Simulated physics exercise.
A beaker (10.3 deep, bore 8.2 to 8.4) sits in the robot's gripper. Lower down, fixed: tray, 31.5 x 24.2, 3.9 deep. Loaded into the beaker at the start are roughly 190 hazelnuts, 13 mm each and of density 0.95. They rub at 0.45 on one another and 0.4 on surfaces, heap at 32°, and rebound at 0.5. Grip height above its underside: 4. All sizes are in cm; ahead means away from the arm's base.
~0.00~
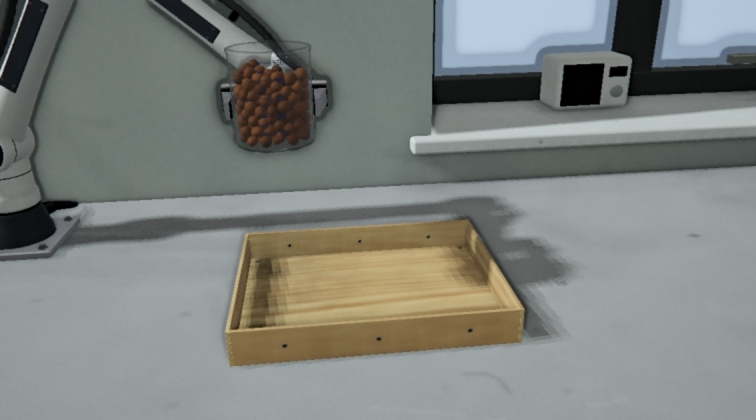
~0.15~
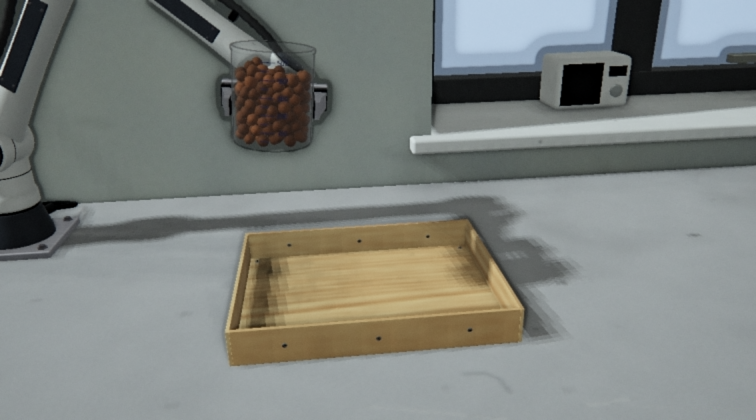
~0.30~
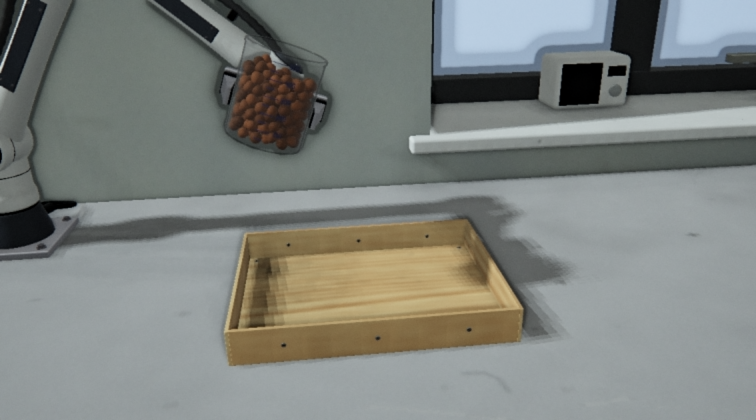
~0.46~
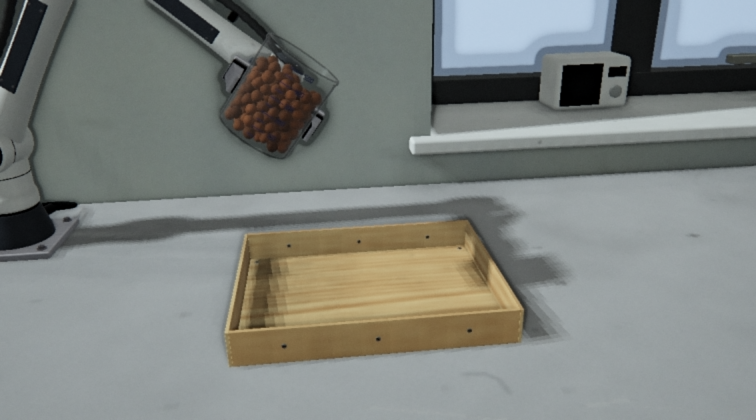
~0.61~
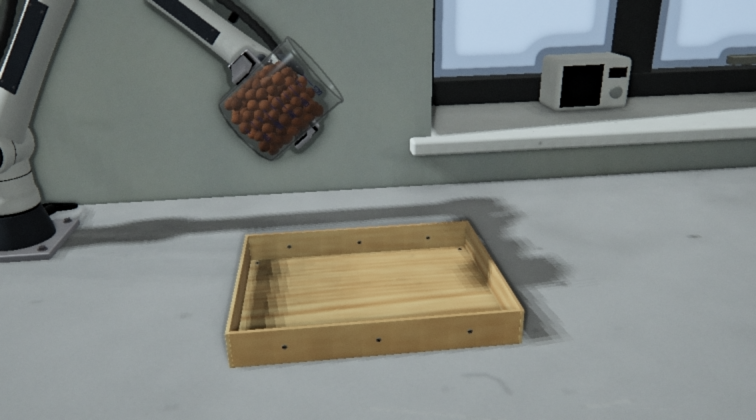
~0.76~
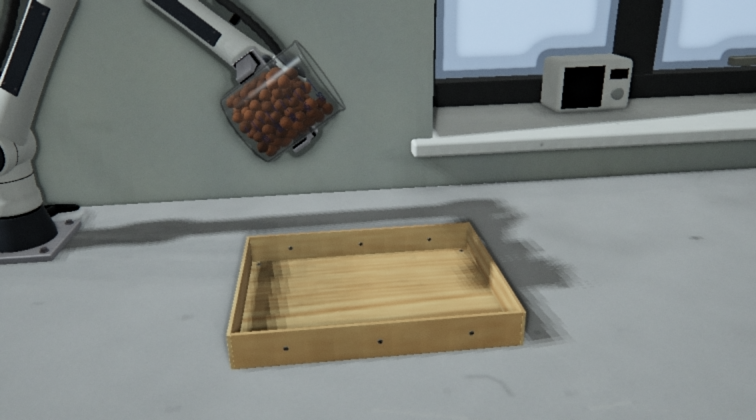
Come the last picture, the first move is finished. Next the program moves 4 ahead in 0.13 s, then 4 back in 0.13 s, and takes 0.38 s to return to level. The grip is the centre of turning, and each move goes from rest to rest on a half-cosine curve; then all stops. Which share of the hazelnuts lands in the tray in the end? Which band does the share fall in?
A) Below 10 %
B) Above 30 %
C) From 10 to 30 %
Below 10 % (A).
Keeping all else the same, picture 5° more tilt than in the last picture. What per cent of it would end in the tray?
About 5 %.
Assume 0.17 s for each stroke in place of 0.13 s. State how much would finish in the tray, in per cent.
0 %.
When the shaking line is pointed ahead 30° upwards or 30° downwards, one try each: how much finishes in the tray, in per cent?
Some 10 and 0 per cent.
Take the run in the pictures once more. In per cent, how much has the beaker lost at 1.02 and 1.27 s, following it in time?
I'd put it near 5 percent first and near 5 percent later.
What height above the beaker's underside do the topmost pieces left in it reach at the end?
Around 9.5 centimetres above the underside.
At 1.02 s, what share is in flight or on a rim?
Around 5 per cent of the load.
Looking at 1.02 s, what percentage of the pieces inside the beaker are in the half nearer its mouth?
Mouth half: Close to 40 per cent.
After 1.02 s, tilted 56° forward, highest piece 28 above the table; 183 in the beaker, 9 in flight or on a rim.
After 1.27 s, tilted 14° forward, highest piece 30 above the table; 183 in the beaker, 9 in the tray.
After 1.60 s, level, highest piece 30 above the table; 183 in the beaker, 9 in the tray.
After 2.65 s, level, highest piece 30 above the table; 183 in the beaker, 9 in the tray.
At rest, 183 in the beaker, 9 in the tray. That is 5 % in the tray.
